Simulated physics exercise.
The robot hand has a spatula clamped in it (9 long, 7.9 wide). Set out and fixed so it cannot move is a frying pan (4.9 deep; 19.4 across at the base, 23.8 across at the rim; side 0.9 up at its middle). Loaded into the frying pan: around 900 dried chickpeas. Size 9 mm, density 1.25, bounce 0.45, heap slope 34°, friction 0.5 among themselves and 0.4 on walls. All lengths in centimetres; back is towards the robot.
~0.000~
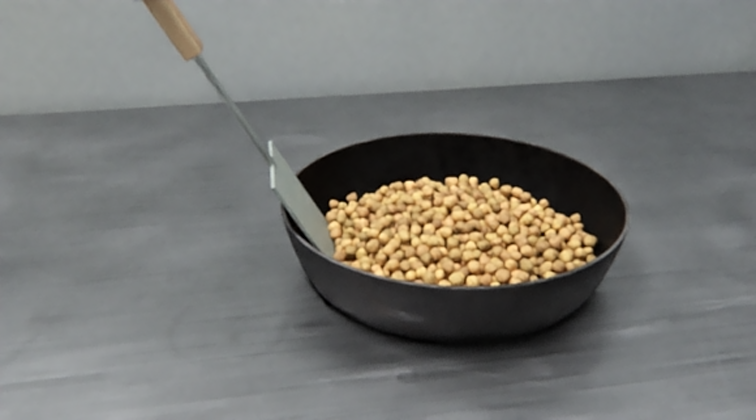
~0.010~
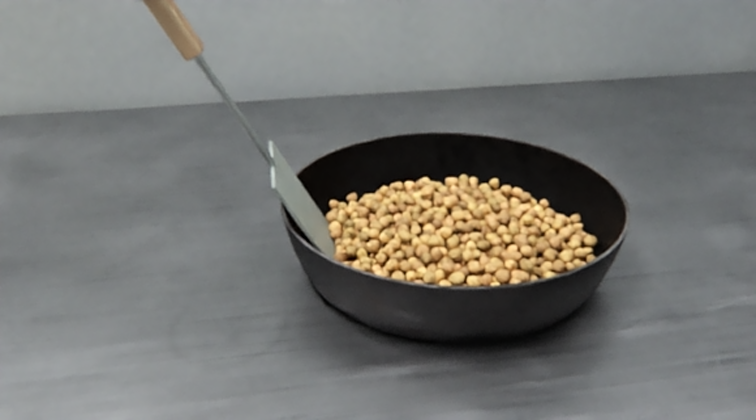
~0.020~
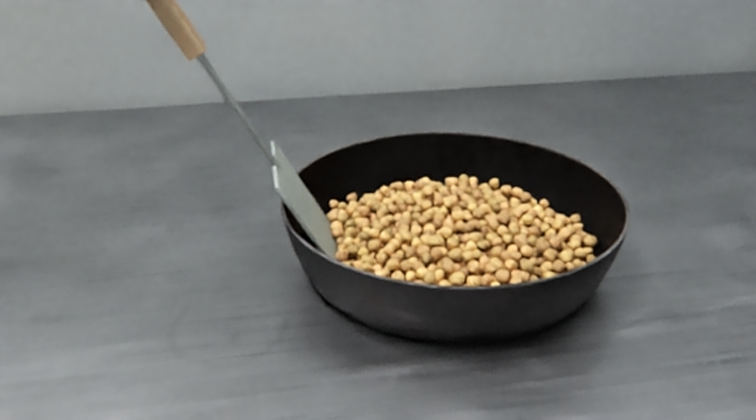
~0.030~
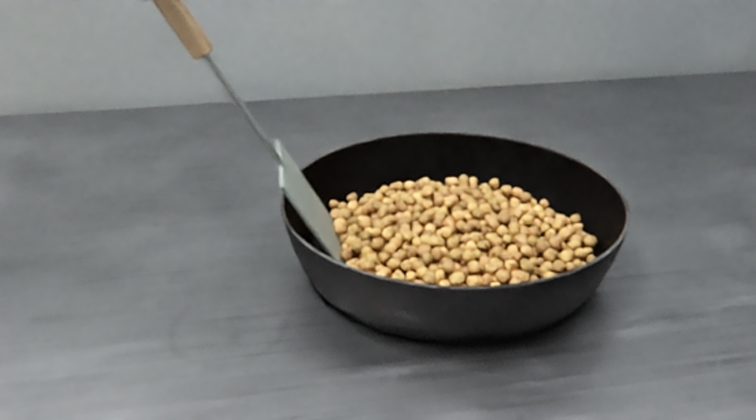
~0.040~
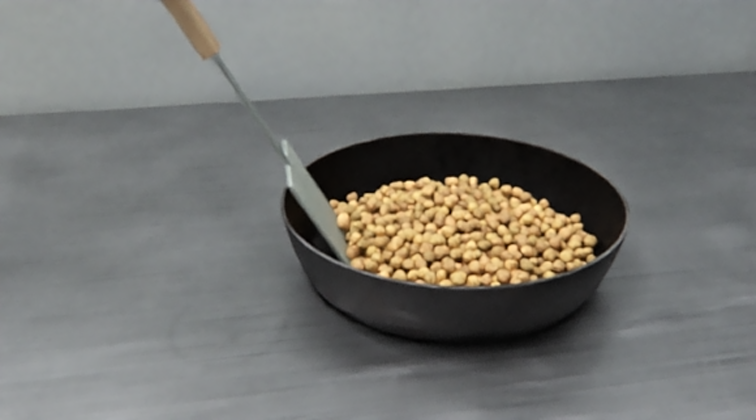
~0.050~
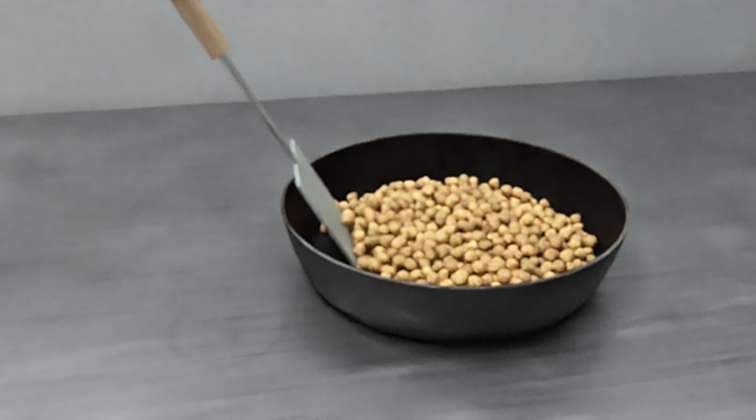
A wooden-handled metal spatula easing slightly rightward along the inside left of a black frying pan heaped with dried chickpeas.
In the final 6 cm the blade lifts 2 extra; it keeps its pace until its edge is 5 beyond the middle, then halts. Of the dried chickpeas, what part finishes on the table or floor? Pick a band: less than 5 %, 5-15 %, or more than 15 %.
It falls in the band less than 5 %.
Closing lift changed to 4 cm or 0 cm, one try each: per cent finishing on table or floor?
First try around 0 percent, second try around 0 percent.
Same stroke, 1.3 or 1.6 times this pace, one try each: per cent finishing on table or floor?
Around 0 per cent and around 0 per cent.
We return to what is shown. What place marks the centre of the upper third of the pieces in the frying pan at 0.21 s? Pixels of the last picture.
It is centred close to (497, 218).
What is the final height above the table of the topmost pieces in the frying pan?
About 5.0 cm.
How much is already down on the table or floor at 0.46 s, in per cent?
Roughly 0 percent of it.
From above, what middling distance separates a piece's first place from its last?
Level distance of around 2 cm.
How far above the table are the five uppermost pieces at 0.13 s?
Around 4 cm above the table.
After 0.13 s, sloping 62°, highest piece 4 above the table; 900 in the frying pan.
After 0.21 s, sloping 62°, highest piece 5 above the table; 900 in the frying pan.
After 0.46 s, sloping 62°, highest piece 5 above the table; 900 in the frying pan.
After 1.51 s, sloping 62°, highest piece 5 above the table; 900 in the frying pan.
In the end, 900 in the frying pan. That is 0 % on the table or floor.
